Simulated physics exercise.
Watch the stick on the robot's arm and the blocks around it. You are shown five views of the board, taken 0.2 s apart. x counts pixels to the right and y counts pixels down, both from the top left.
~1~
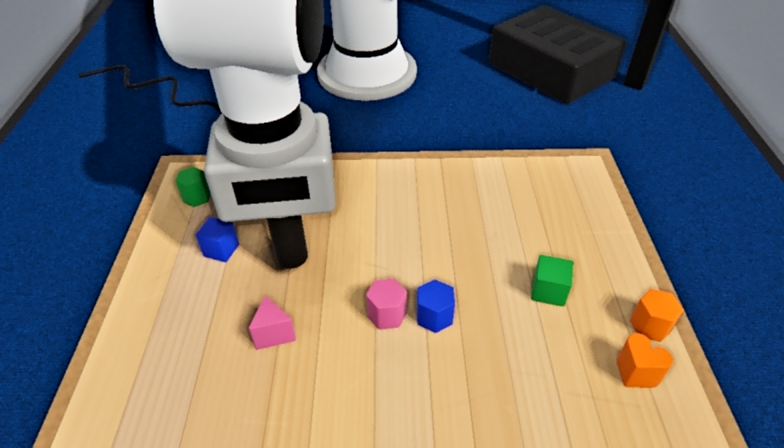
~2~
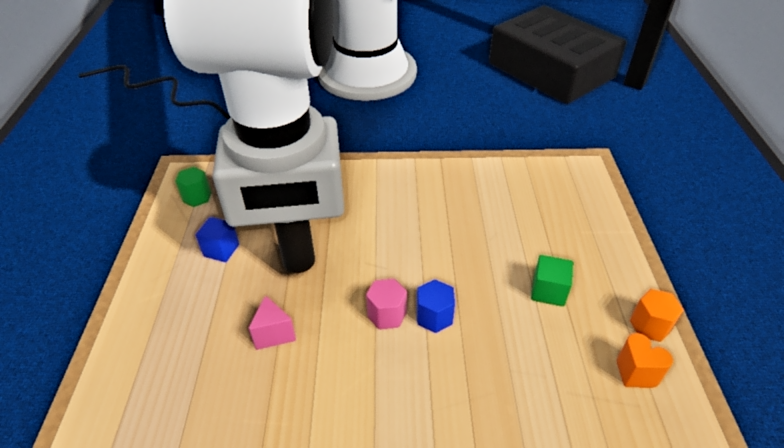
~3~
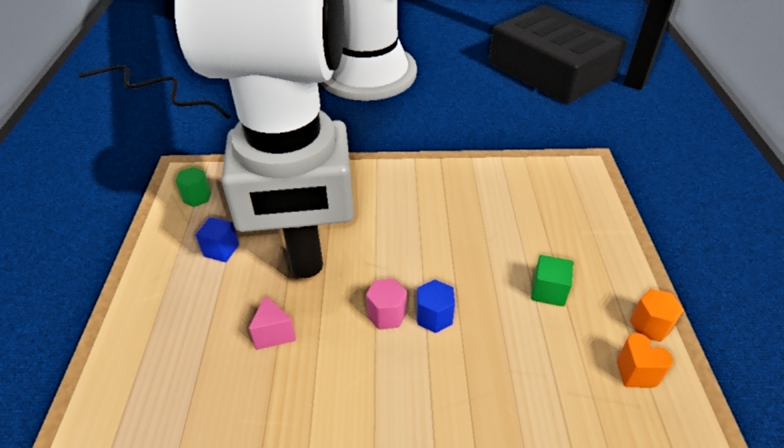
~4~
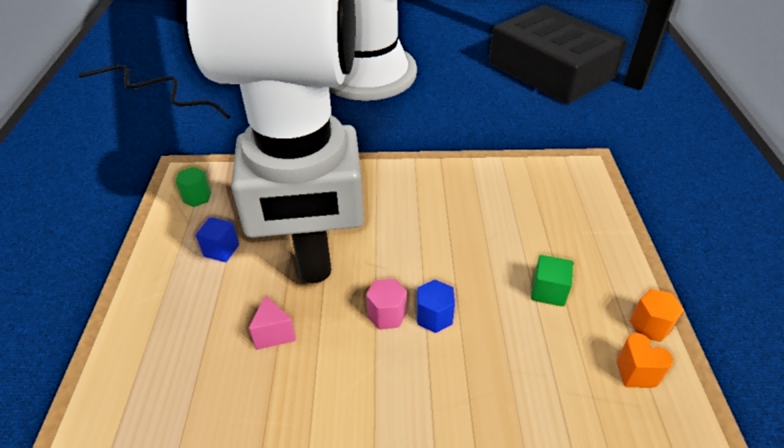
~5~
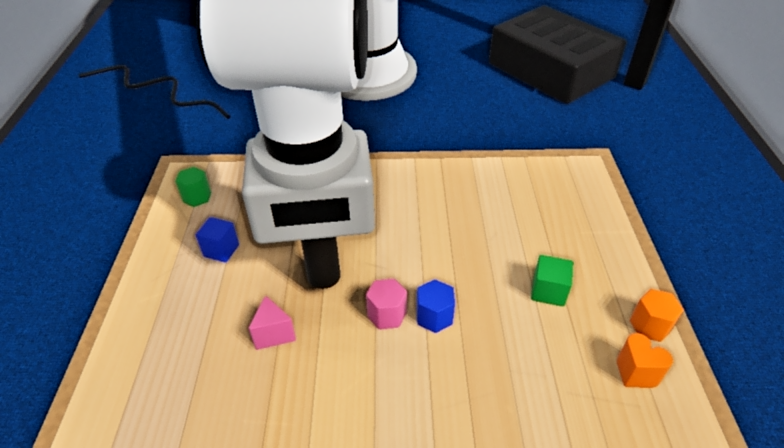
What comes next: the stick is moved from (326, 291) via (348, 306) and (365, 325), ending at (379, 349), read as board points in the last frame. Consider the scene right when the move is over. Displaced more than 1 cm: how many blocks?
I'd say just one block gets shifted by more than about 1 cm.
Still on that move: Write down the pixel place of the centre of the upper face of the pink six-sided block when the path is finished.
If I read the scene right, the answer is (406, 305).
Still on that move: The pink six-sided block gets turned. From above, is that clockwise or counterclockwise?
Spins counterclockwise.
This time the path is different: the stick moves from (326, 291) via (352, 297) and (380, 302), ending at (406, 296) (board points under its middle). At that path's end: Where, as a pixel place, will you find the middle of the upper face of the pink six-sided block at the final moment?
It comes to (412, 304).
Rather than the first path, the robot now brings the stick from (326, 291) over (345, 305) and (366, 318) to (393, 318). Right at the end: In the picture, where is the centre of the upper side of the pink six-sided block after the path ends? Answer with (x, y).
That would be at about pixel (429, 295).
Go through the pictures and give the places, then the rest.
The first picture shows stick tip at (292, 257); block tops, pink three-sided block at (269, 314); pink six-sided block at (386, 293); blue six-sided block at (436, 295).
The second picture shows stick at (299, 261); blocks unchanged.
The third picture shows stick at (307, 266); blocks unchanged.
The fourth picture shows stick at (315, 271); blocks unchanged.
The fifth picture shows stick at (324, 277); pink three-sided block at (269, 314); pink six-sided block at (386, 293); blue six-sided block at (436, 295).
What follows on the original path. Halfway along, stick at (356, 301); pink six-sided block at (392, 295), turned 10° anticlockwise.
At the end, stick at (378, 335); pink three-sided block in place; pink six-sided block at (406, 305), turned 45° anticlockwise; blue six-sided block at (443, 295).
